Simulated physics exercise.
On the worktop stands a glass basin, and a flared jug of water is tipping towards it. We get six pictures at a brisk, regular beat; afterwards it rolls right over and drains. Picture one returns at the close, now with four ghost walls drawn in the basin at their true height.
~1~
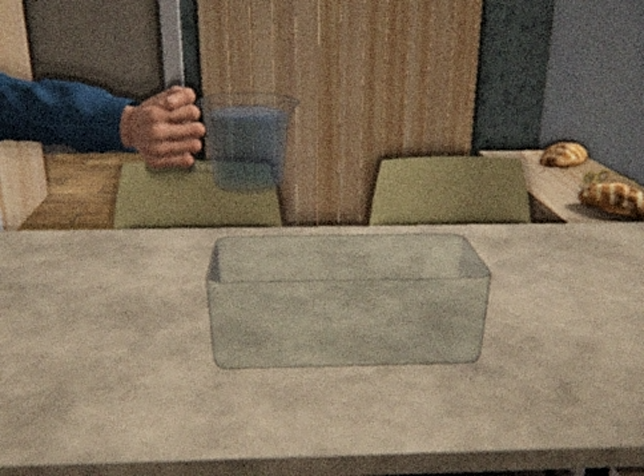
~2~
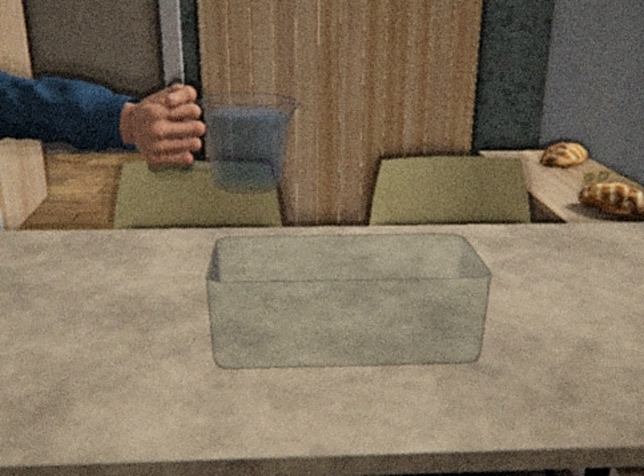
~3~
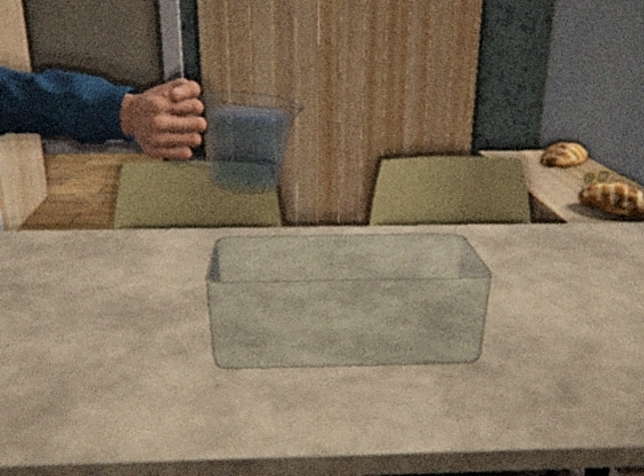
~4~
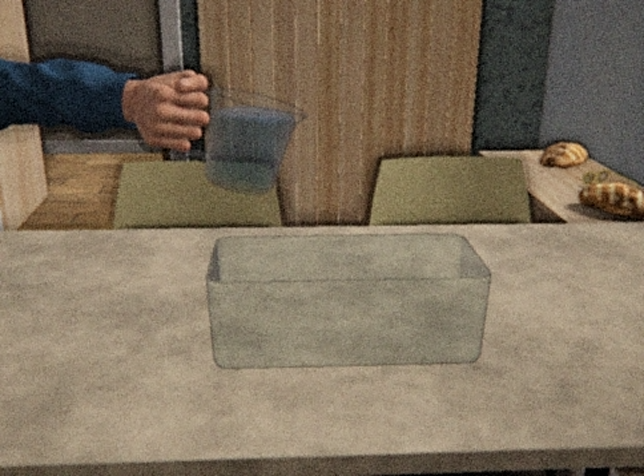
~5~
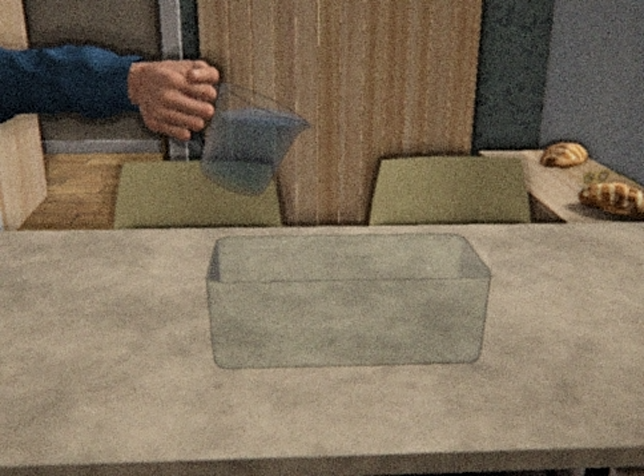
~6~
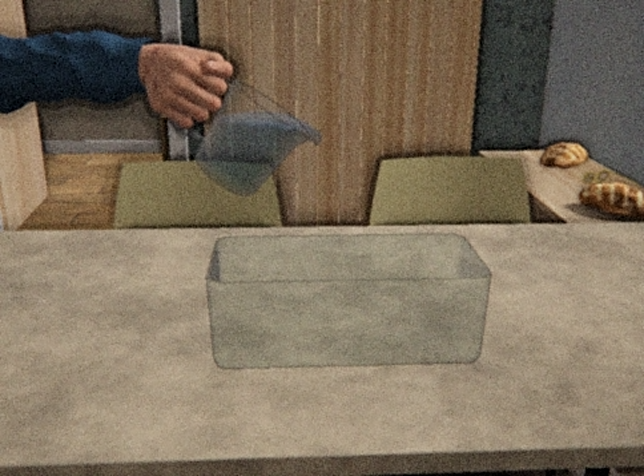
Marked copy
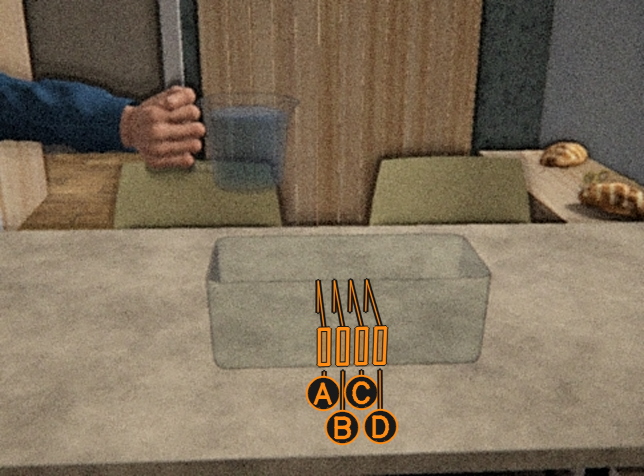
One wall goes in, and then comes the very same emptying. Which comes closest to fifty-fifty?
Position C.
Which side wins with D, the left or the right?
The left side.
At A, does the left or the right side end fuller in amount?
The right one.
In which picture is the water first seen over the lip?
Picture 6.
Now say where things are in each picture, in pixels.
Upright, lip at (298, 101); basin from (214, 365) to (480, 359); nothing has left yet, in the first picture.
Upright, lip at (300, 103); nothing has left yet, in the second picture.
Tipped about 6°, lip at (303, 107); nothing has left yet, in the third picture.
Tipped about 14°, lip at (307, 115); nothing has left yet, in the fourth picture.
Tipped about 24°, lip at (311, 126); nothing has left yet, in the fifth picture.
Tipped about 36°, lip at (312, 139); water is over the lip, down to (317, 143), in the sixth picture.
In orange, A at (324, 371); B at (342, 371); C at (361, 370); D at (379, 370).
If A is chosen, about 4 % ends left of the wall and 95 % right of it.
If B is chosen, about 12 % ends left of the wall and 87 % right of it.
If C is chosen, about 54 % ends left of the wall and 45 % right of it.
If D is chosen, about 89 % ends left of the wall and 8 % right of it; 3 % is lost outside.
